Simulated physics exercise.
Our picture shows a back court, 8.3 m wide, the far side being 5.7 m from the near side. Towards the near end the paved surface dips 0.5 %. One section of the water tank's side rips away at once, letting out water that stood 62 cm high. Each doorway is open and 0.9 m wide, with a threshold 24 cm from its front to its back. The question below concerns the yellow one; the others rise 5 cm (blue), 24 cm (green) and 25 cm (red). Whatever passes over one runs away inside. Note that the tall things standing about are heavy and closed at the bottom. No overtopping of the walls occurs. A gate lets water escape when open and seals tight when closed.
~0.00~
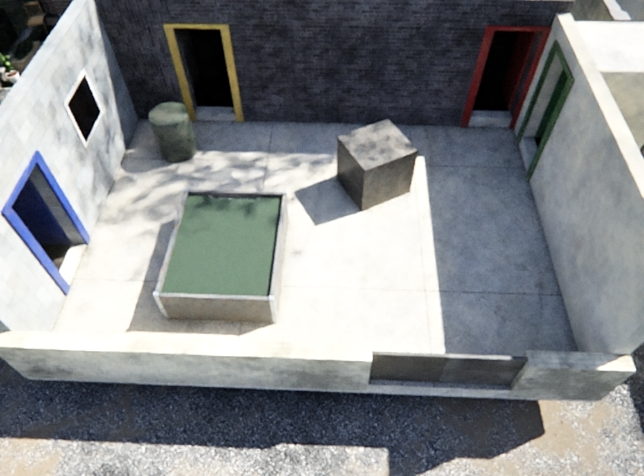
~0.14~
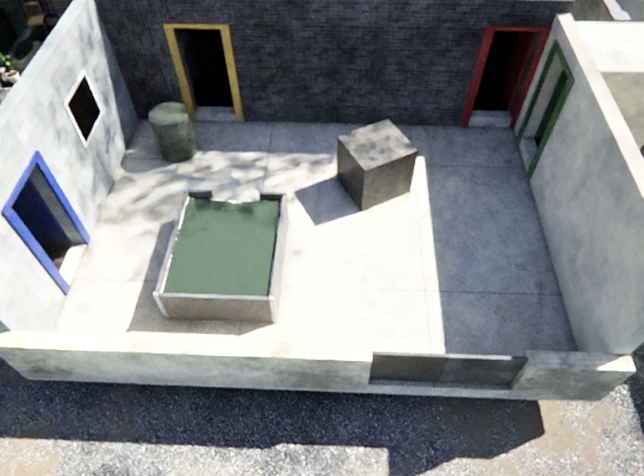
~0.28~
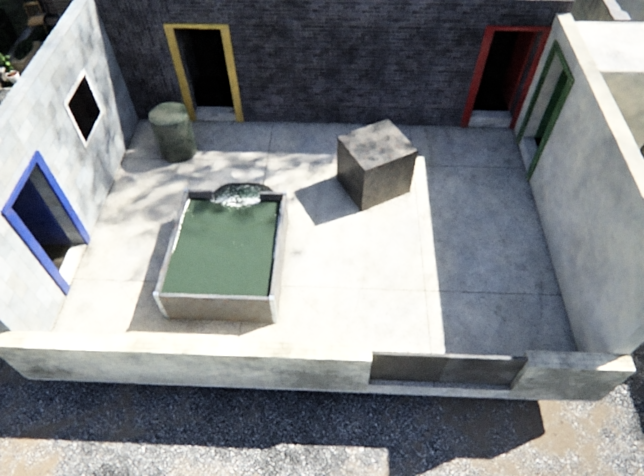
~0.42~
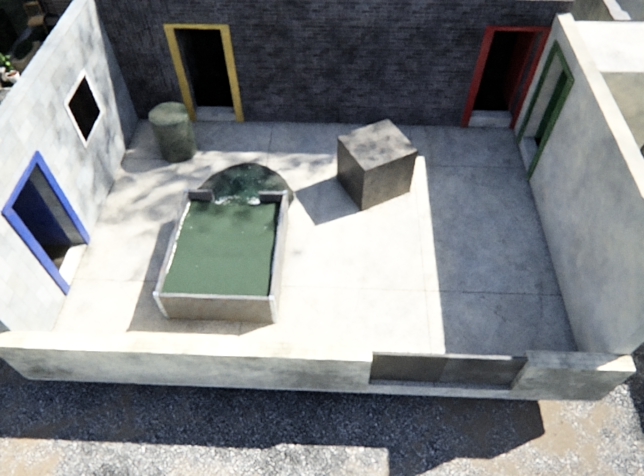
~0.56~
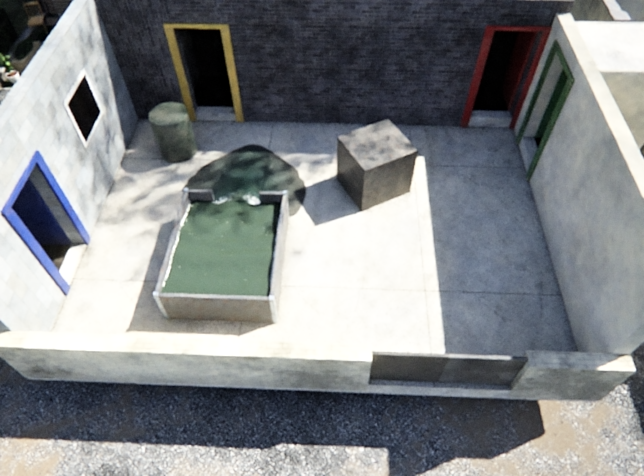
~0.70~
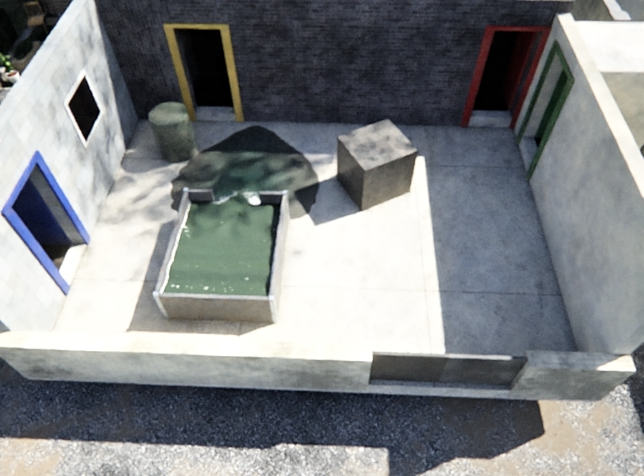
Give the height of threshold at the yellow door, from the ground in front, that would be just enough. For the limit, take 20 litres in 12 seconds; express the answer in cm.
Close to 19.5 cm.
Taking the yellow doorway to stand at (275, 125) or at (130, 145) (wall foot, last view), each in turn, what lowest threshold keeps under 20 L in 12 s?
About 20 cm, then about 13.0 cm.
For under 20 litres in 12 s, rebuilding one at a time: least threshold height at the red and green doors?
You'd want some 7.5 cm at red and some 8.5 cm at green.
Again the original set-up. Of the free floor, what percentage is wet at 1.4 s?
Roughly 20 percent of the floor is wet.
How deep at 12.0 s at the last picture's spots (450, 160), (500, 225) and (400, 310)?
About 3, 4 and 6 cm.
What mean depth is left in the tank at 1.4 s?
I'd put it at some 45 centimetres on average.
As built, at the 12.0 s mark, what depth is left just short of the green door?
About 6.0 centimetres.
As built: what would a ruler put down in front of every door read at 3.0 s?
In cm - blue: 0, yellow: 19, green: 0, red: 2.
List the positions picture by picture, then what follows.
Still water, 62 cm deep, in the water tank at (226, 243); the yellow door at (208, 82) is dry, in the first picture.
Water pours out on the far side and has run 0.3 m, to a hidden place; about 9 cm deep outside, 62 cm at the back, in the second picture.
Water pours out on the far side and has run 0.8 m, to (235, 186); about 10 cm deep outside, 62 cm at the back, in the third picture.
The front is at (242, 166), 1.4 m from the gap on the far side; 1.8 m2 of floor is wet, 62 cm left at the back, in the fourth picture.
The front is at (246, 148), 1.9 m from the gap on the far side; 3.0 m2 of floor is wet, 62 cm left at the back, in the fifth picture.
The gap is on the far side, the front 2.5 m out at (252, 130); the back of the water tank holds 58 cm; 0.7 m in a straight line remain to the yellow door at (208, 82), in the sixth picture.
After 1.4 s water covers 20 % of the floor, deepest (34 cm) near (243, 211); 22 cm at the yellow door, 0 litres in over its 19 cm threshold.
After 3.0 s water covers 35 % of the floor, deepest (22 cm) near (146, 122); 19 cm at the yellow door, 20 litres in over its 19 cm threshold.
After 12.0 s water covers 95 % of the floor, deepest (11 cm) near (320, 367); 5 cm at the yellow door, 22 litres in over its 19 cm threshold.
At the yellow door as built, the water arrived by 1.0 s and peaked near 27 cm at 2.0 s.
With a threshold of 16.5 cm, 41 litres would have come in within the 12 s; with 22.5 cm, 6 litres. So under 20 litres takes about 19.5 cm.
